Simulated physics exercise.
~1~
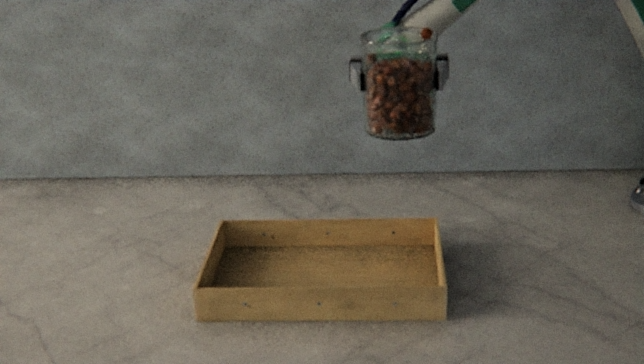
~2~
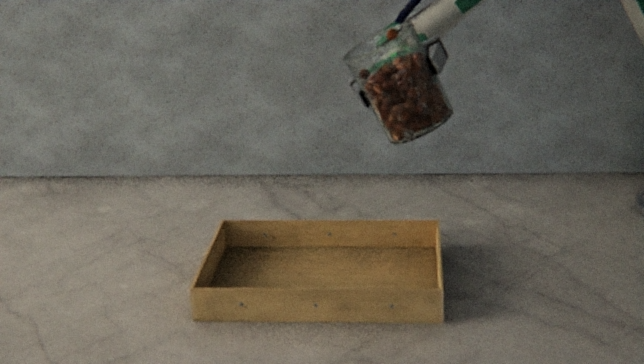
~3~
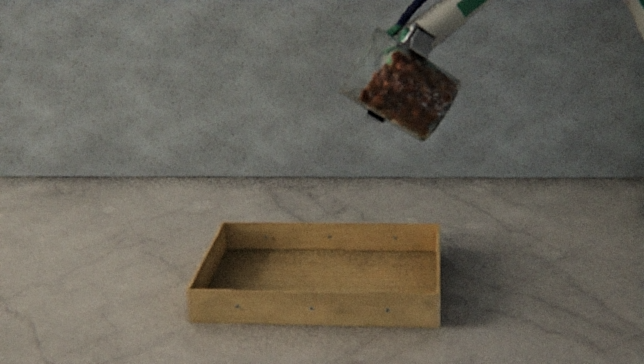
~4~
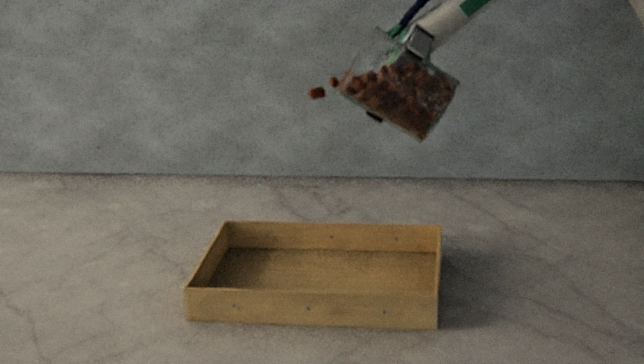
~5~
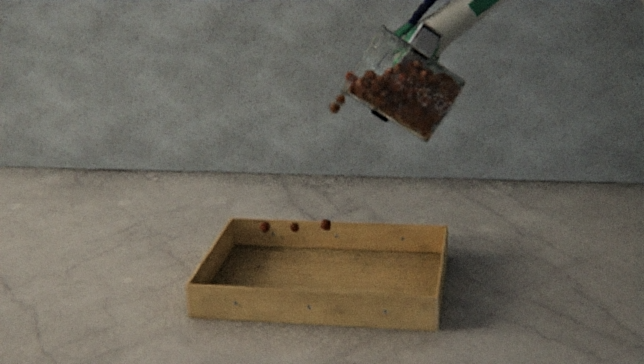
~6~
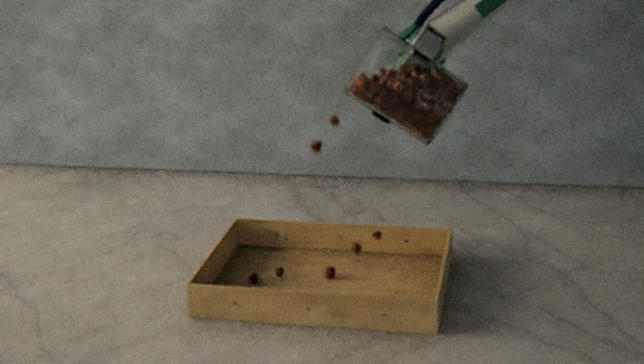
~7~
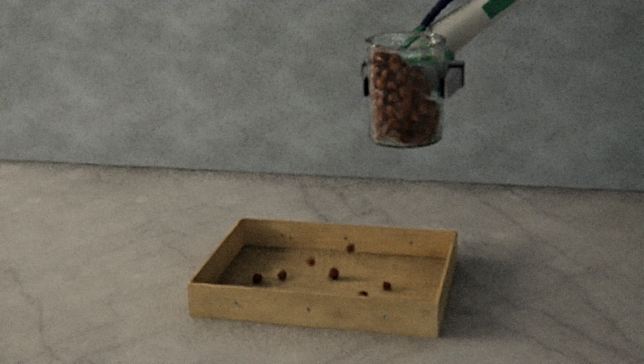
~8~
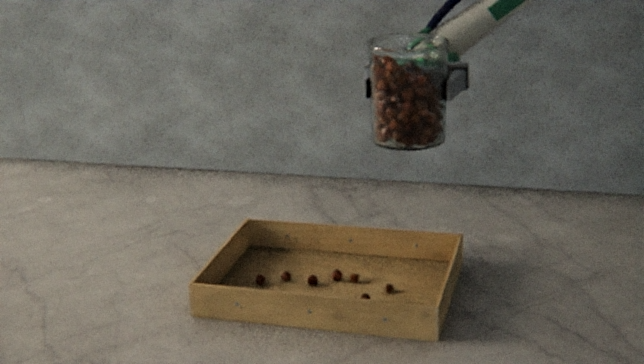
A robot arm tilting a clear beaker of hazelnuts, dropping a few into a wooden tray, then holding the nearly full beaker upright.
